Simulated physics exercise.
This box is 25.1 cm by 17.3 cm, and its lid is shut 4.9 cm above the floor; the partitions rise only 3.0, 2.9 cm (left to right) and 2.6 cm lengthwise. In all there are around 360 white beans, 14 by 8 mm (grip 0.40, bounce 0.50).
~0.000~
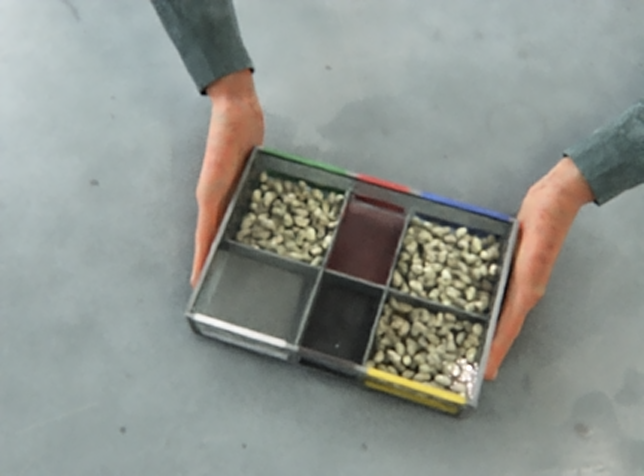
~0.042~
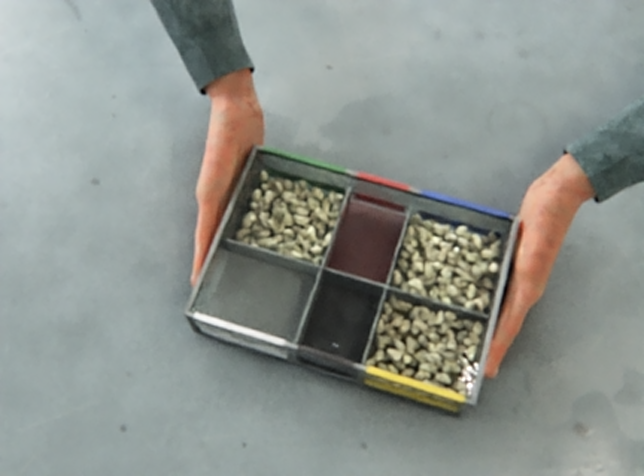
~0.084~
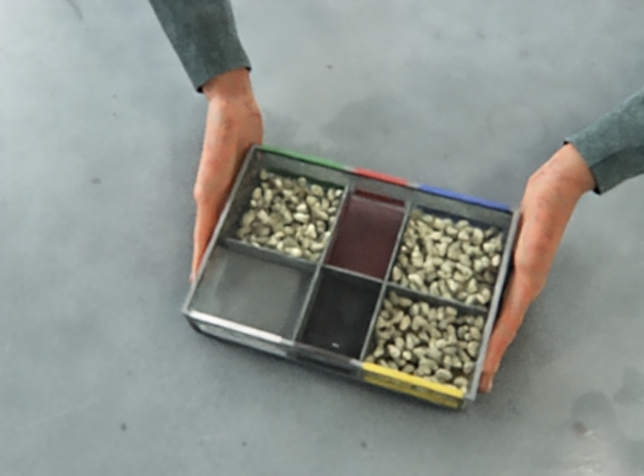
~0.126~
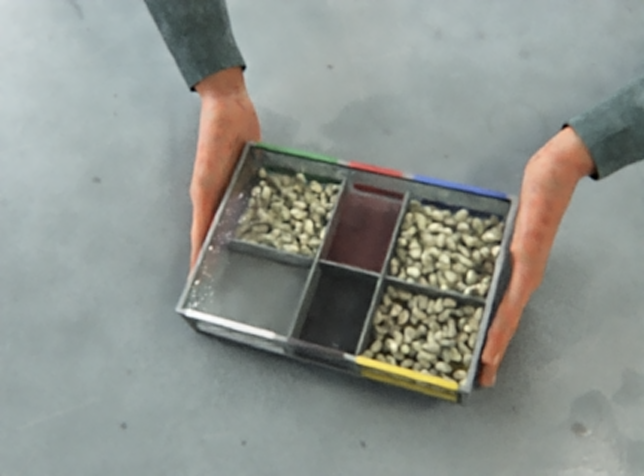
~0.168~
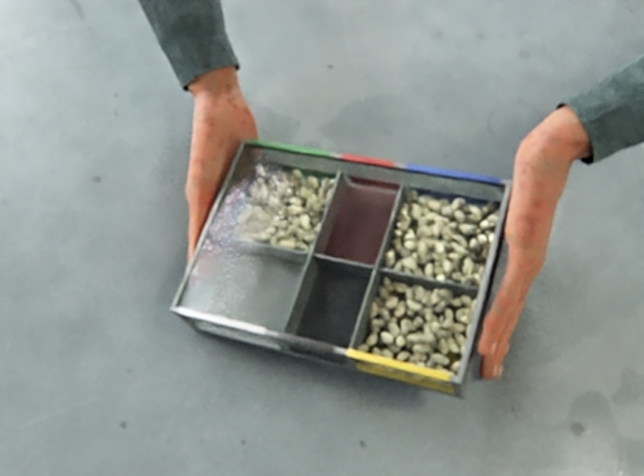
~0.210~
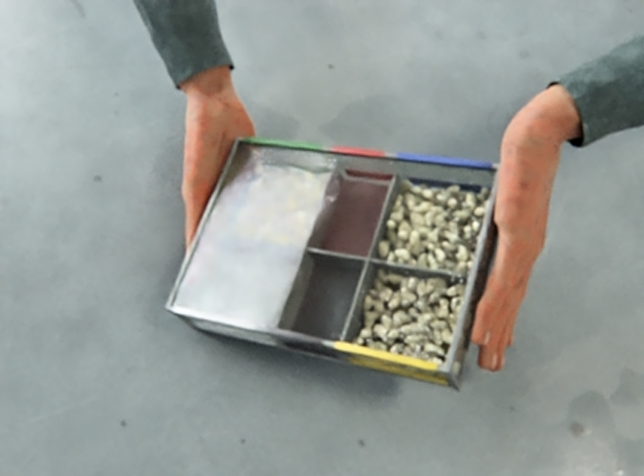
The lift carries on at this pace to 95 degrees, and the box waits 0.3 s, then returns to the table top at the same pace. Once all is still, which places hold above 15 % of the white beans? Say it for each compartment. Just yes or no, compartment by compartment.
Red gets a no, blue gets a no, green gets a yes, yellow gets a no, white gets a yes, black gets a no.
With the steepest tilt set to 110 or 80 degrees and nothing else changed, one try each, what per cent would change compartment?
I'd put them near 70 and 45 percent in that order.
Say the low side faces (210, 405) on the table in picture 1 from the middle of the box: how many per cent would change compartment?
Estimate: Some 65 per cent.
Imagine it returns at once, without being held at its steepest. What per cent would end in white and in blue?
You'd end up with white at 30 per cent and blue at 10 per cent.
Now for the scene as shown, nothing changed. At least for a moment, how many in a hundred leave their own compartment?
65 %, roughly.
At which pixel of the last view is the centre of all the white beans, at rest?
Look around (260, 246) in the last picture.
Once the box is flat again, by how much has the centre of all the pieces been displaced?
I'd say close to 11.5 cm in total.
After 1.01 s, tilt 95 degrees; red 5 %, blue 15 %, green 45 %, yellow 5 %, white 25 %, black 5 %.
After 1.55 s, tilt 50 degrees; red 5 %, blue 5 %, green 50 %, white 40 %.
After 2.14 s, tilt 0 degrees; red 5 %, blue 5 %, green 50 %, white 40 %.
By 2.8 s all is still; red 5 %, blue 5 %, green 45 %, yellow 0 %, white 40 %, black 5 %.
